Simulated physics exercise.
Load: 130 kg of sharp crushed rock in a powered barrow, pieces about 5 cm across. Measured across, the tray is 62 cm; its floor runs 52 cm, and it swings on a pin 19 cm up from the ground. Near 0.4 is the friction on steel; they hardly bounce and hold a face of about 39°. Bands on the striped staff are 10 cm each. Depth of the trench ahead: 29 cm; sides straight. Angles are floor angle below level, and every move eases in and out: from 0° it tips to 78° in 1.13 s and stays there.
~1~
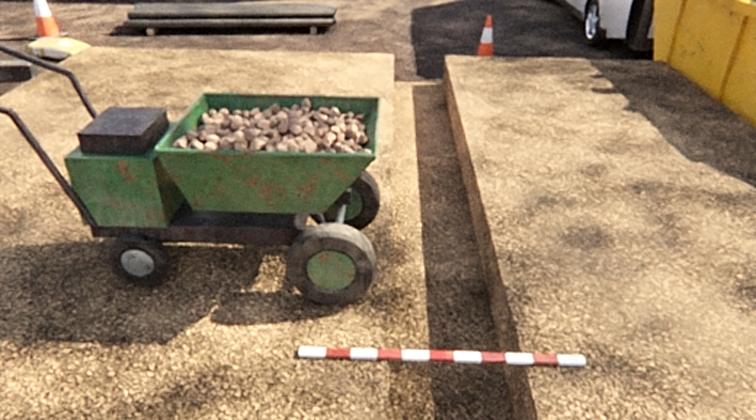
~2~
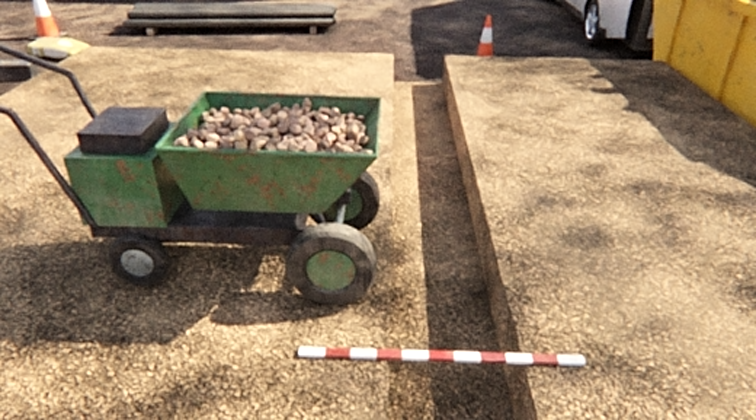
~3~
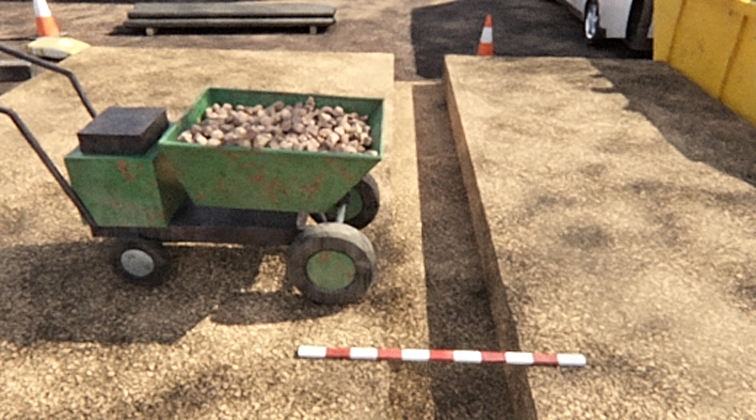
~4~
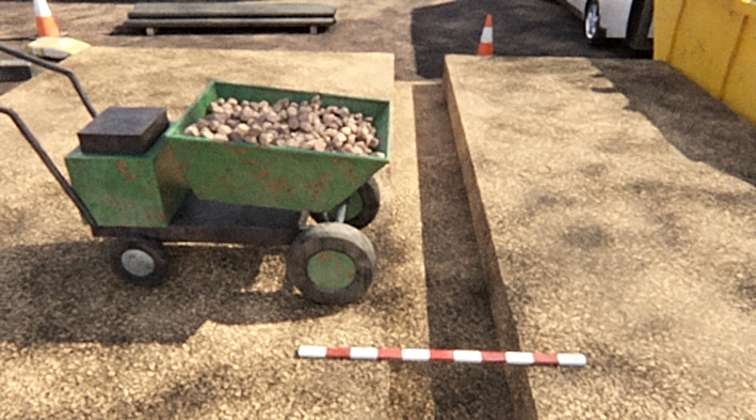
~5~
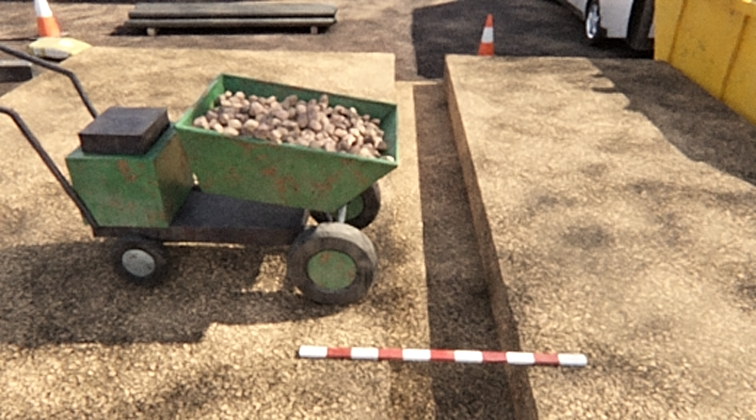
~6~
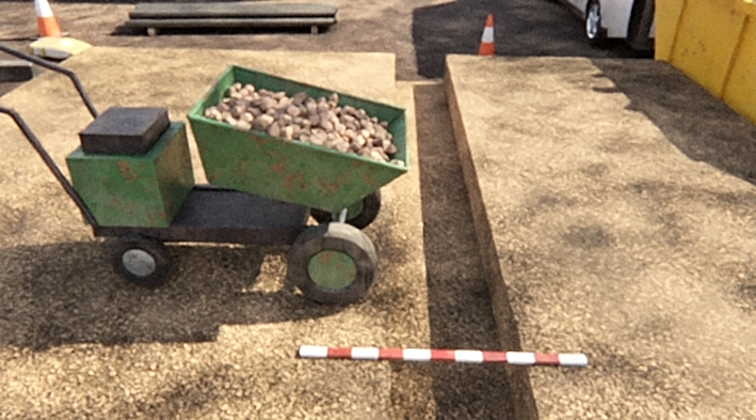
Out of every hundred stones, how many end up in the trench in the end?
Around 79 in every hundred.
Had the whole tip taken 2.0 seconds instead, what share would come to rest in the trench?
It would be near 85 per cent.
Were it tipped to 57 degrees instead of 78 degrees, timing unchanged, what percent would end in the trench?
In that case near 25 per cent.
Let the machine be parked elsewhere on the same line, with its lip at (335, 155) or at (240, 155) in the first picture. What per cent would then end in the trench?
100 % and 60 %.
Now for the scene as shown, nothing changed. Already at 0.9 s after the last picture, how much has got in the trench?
30 per cent or so by then.
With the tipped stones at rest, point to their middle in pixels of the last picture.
Around (474, 298).
Then, 0.6 s after the last picture the floor is at 66°, 100 % in the tray; the foremost stones are at (473, 226).
Then, 0.9 s after the last picture the floor is at 78°, 59 % in the tray, 29 % in the trench, 12 % past the trench; the foremost stones are at (570, 291).
Then, 1.3 s after the last picture the floor is at 78°, 23 % in the tray, 56 % in the trench, 21 % past the trench; the foremost stones are at (630, 286).
Then, 3.2 s after the last picture the floor is at 78°, 0 % in the tray, 79 % in the trench, 20 % past the trench; the foremost stones are at (643, 289).
